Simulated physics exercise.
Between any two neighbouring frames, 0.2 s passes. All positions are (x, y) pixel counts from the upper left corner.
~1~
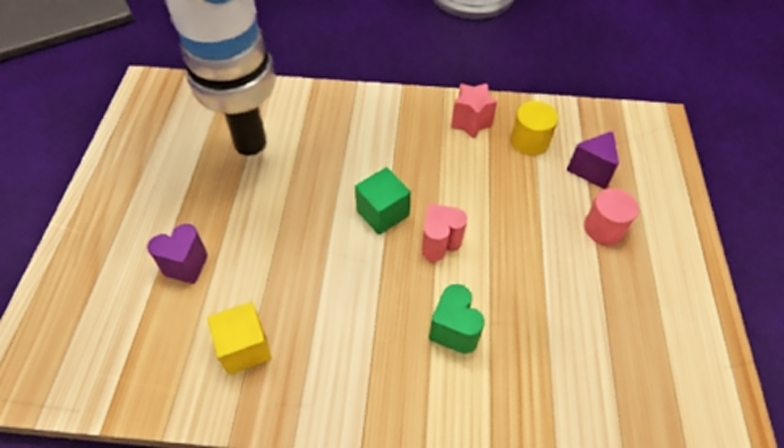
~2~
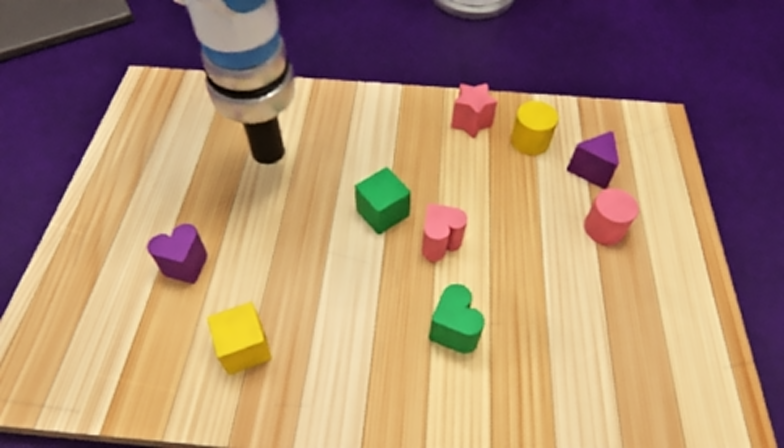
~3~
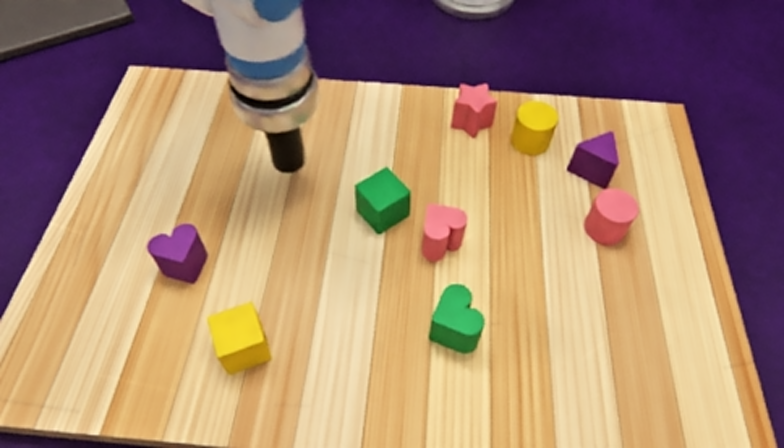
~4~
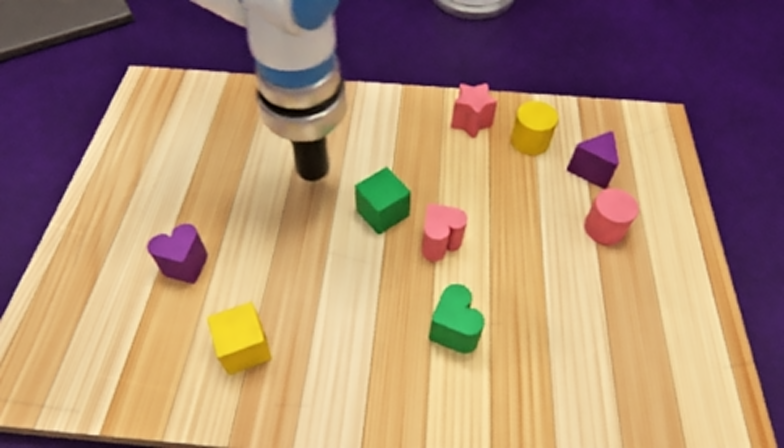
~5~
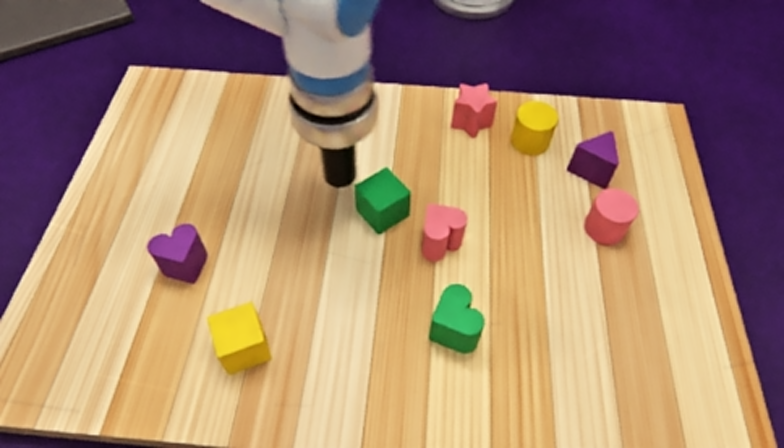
The robot arm's black tip moves right and slightly down the board, nearing the green cube.
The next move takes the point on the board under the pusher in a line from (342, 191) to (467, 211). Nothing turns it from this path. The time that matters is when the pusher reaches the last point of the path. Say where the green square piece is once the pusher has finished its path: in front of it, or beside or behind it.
Slid away.
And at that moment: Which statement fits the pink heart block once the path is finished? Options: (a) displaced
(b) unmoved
I choose a.
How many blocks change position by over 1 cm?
Of all the blocks, two travel more than a centimetre.
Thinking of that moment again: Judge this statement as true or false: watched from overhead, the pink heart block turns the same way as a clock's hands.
True
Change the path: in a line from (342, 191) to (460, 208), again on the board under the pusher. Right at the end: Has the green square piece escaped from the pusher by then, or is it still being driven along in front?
The green square piece is left behind or beside.
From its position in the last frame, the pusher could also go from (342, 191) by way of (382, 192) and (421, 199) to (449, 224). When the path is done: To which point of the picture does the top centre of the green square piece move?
By then it is at (410, 211).
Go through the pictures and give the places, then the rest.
In the first frame, pusher's lower end at (251, 144); green square piece at (383, 188); pink heart block at (443, 220).
In the second frame, pusher at (269, 152); blocks still.
In the third frame, pusher at (289, 161); blocks still.
In the fourth frame, pusher at (313, 168); blocks still.
In the fifth frame, pusher at (341, 175); green square piece at (383, 188); pink heart block at (443, 220).
The first path, step by step. One third of the way, pusher at (384, 182); green square piece at (406, 200); pink heart block at (447, 222).
Two thirds of the way, pusher at (426, 189); green square piece at (442, 210), turned 20° clockwise; pink heart block at (464, 241), turned 55° clockwise.
At the end, pusher at (470, 195); green square piece at (463, 219), turned 40° clockwise; pink heart block at (468, 252), turned 85° clockwise.
